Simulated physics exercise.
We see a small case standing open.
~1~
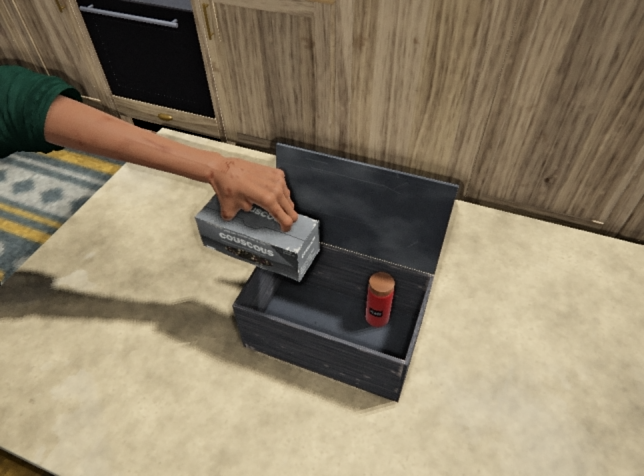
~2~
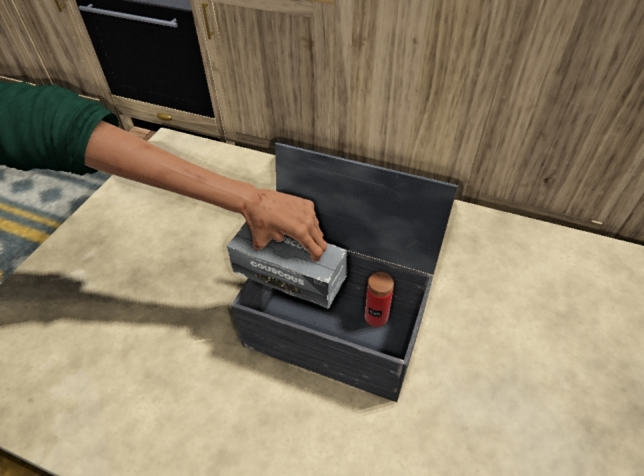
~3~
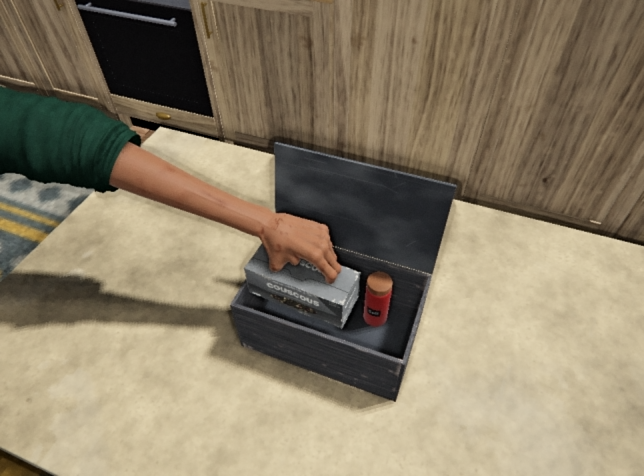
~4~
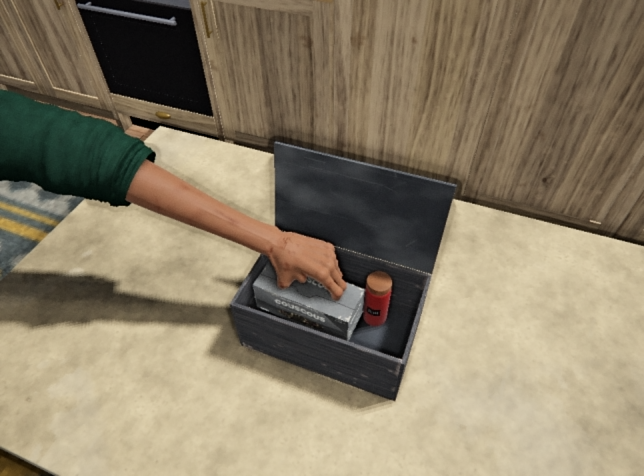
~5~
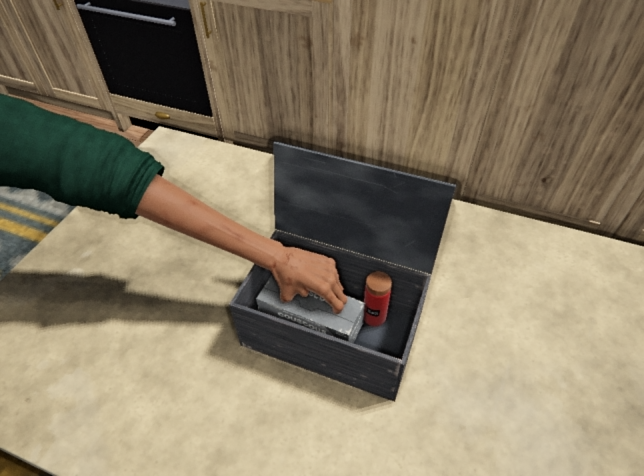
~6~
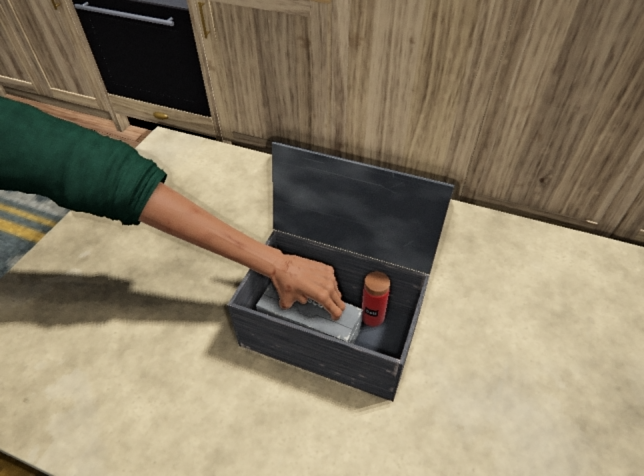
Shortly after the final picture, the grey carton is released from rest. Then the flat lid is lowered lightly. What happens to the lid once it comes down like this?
The lid goes all the way down.
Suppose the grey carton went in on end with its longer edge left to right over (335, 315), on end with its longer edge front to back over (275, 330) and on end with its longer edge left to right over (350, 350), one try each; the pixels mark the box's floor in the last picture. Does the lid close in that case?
The lid stays up the first time, stays up the second time and stays up the third time.
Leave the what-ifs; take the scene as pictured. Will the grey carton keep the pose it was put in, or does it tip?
It stays as it was set.
Then, 1.40 s past the last view, lid 72° above the rim.
Then, 1.90 s past the last view, lid 28° above the rim.
Finally, lid shut; both still in place. Final places as the last picture's camera would see them, grey carton near (310, 318).
